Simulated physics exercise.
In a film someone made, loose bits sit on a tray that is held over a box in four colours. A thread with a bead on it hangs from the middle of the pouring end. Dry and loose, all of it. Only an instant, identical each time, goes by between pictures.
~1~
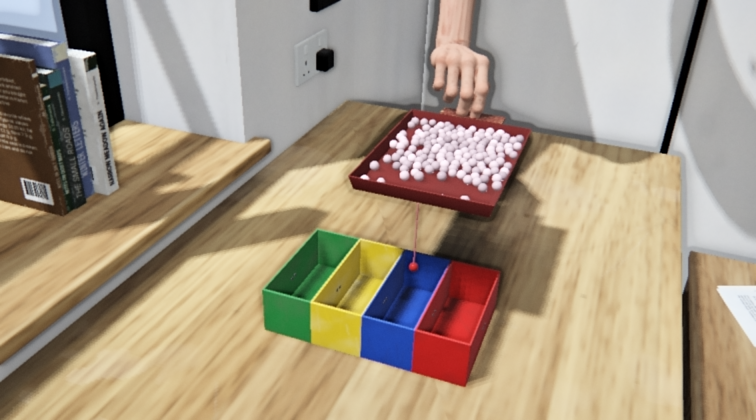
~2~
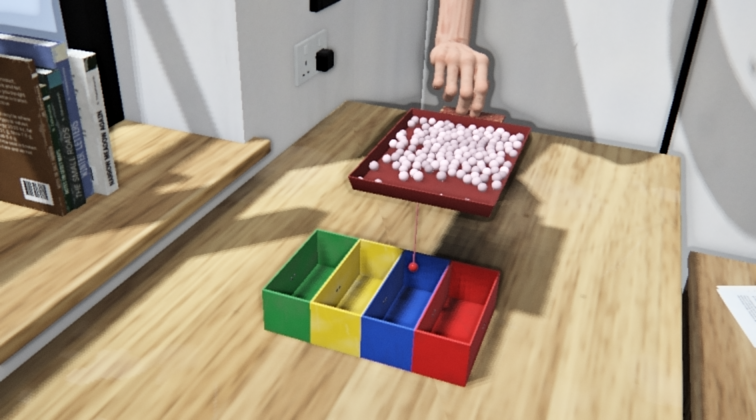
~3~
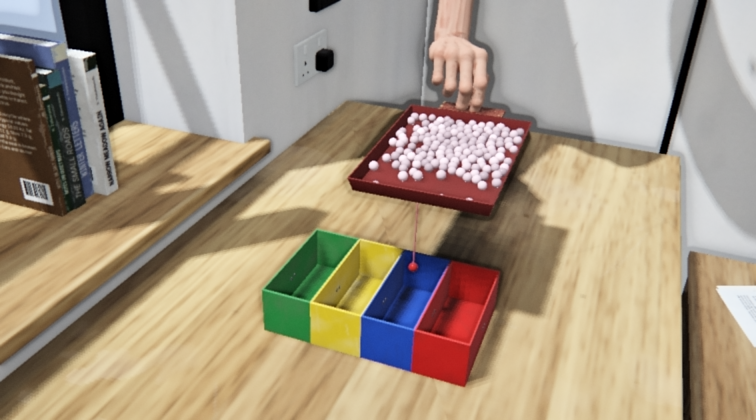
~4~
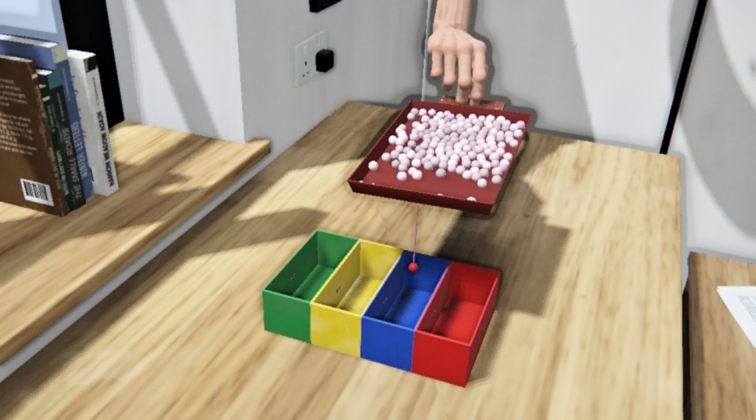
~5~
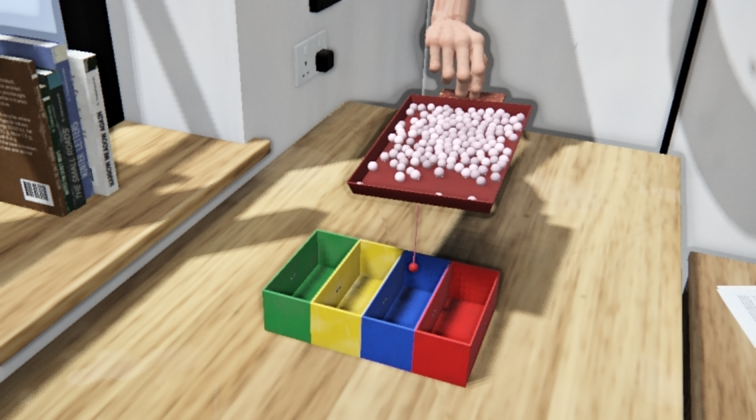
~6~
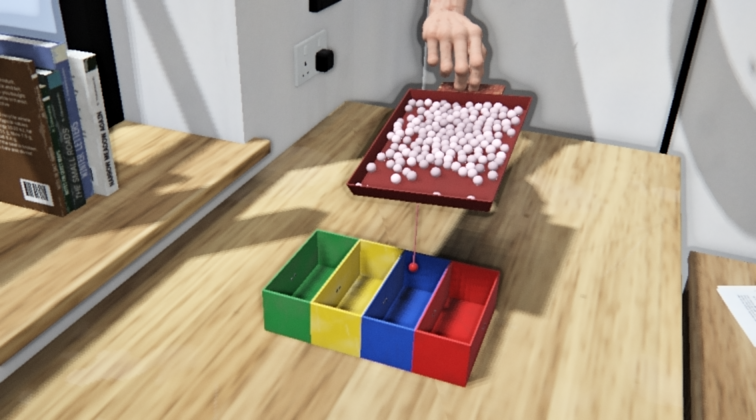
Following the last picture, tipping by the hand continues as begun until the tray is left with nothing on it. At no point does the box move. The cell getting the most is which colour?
It is yellow.
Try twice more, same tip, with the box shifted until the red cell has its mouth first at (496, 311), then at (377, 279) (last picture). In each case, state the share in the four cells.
In order: 90 percent, then 100 percent.
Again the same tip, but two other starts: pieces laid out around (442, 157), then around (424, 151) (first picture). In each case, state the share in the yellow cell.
You'd get near 60 percent first and near 60 percent next.
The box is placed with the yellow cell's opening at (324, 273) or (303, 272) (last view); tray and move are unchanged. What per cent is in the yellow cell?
You'd get near 60 per cent and afterwards near 30 per cent.
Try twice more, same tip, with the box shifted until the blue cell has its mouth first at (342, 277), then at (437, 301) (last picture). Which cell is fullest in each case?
The first time it is the blue one, and the second time it is the cell in green.
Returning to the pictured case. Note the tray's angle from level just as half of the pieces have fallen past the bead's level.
75°.
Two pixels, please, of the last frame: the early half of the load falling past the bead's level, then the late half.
The leading part at (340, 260), the rest of it at (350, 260).
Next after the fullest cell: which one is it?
Second: The green cell.
Shortly afterwards, tray tipped steeply; the bulk on the tray; a little in the yellow cell; only a few in the green cell; only a few falling or outside the box.
Next, tray tipped right over; only a few on the tray; near two thirds in the yellow cell; near a quarter in the green cell; a little in the blue cell; only a few in the red cell; only a few falling or outside the box.
Some moments later, tray tipped past a quarter turn; near two thirds in the yellow cell; near a quarter in the green cell; a little in the blue cell; only a few in the red cell; only a few falling or outside the box.
In the end, tray tipped past a quarter turn; near two thirds in the yellow cell; near a quarter in the green cell; a little in the blue cell; only a few in the red cell; only a few outside the box.
